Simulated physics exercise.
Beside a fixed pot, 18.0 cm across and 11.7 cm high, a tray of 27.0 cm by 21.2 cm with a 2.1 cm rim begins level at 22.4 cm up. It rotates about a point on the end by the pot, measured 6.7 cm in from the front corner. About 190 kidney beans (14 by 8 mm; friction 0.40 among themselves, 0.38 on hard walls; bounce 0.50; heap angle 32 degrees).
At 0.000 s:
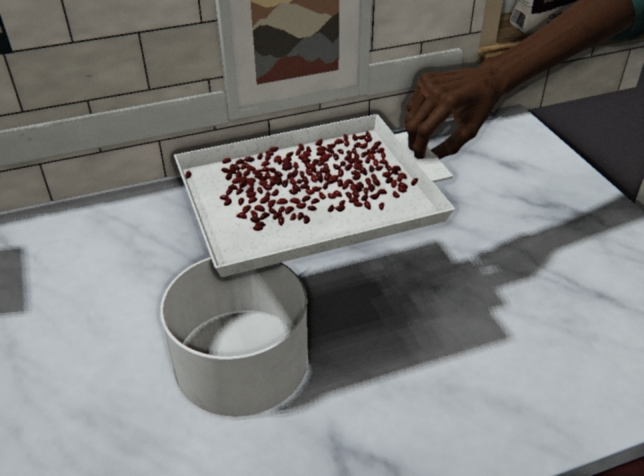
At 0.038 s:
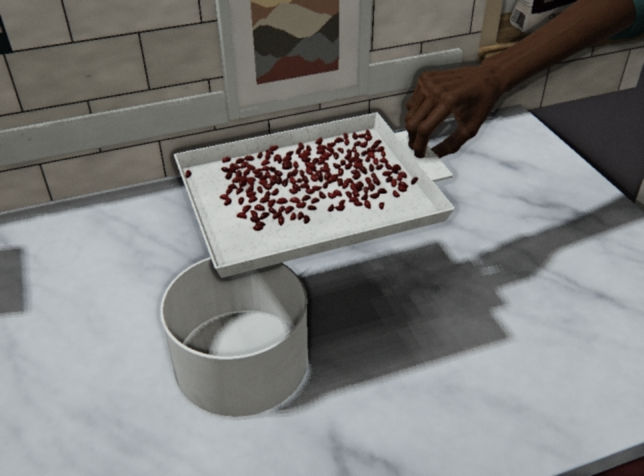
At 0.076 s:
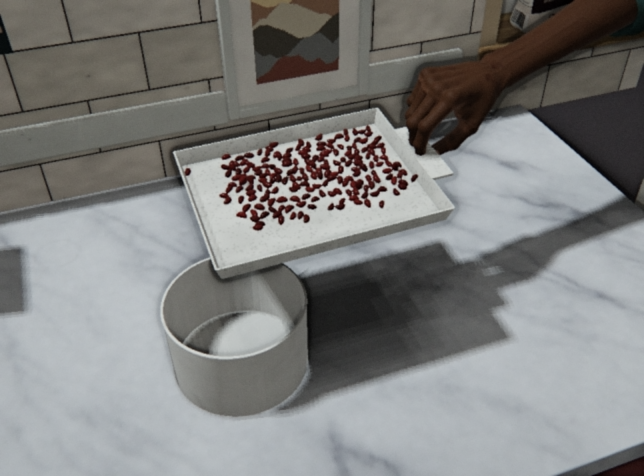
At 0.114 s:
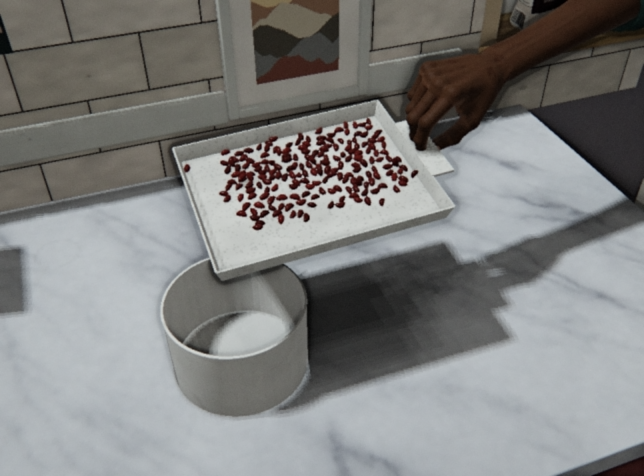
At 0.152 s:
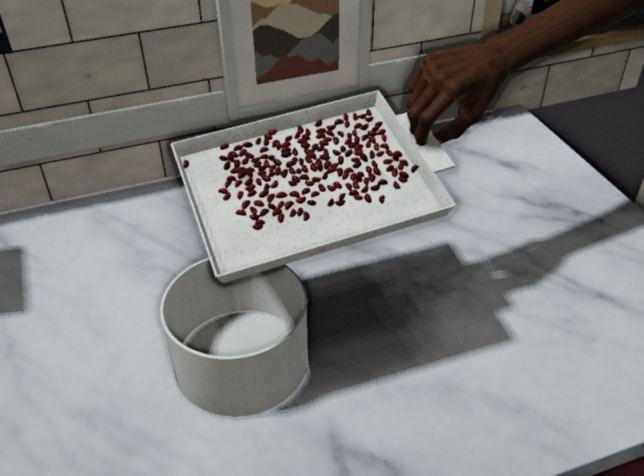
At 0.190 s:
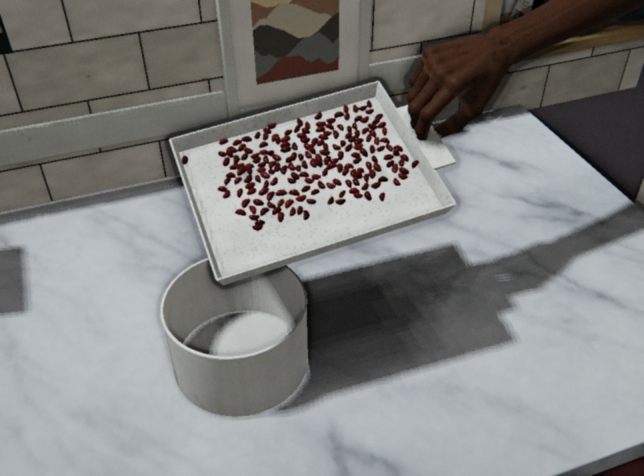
A hand gradually tilts a white tray of red beans beside a round pot.
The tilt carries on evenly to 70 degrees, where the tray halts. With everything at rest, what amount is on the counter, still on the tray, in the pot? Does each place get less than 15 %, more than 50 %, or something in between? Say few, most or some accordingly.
Counter: Some. Tray: Some. Pot: Some.
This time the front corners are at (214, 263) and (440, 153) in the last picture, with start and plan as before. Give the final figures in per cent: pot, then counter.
Per cent by place - pot 5, counter 70.
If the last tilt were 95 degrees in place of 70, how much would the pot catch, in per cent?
Then about 60 per cent.
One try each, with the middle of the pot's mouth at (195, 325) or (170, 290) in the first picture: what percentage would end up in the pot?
Try one: ~ 30 %; try two: ~ 0 %.
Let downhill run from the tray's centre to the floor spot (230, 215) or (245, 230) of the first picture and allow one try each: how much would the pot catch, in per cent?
Approximately 20 percent, then 25 percent.
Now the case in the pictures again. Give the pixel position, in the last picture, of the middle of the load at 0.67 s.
Approximately (284, 257) in the last picture.
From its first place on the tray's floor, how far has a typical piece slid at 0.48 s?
4 cm.
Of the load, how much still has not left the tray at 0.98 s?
I'd say close to 40 per cent.
After 0.48 s, tilt 42 degrees; the tray holds 100 %, the pot 0 %.
After 0.67 s, tilt 60 degrees; the tray holds 95 %, the pot 0 %.
Then, at 0.98 s, tilt 70 degrees; the tray holds 40 %, the pot 25 %.
In the end, at 2.7 s, counter 35 %, tray 30 %, pot 35 %.
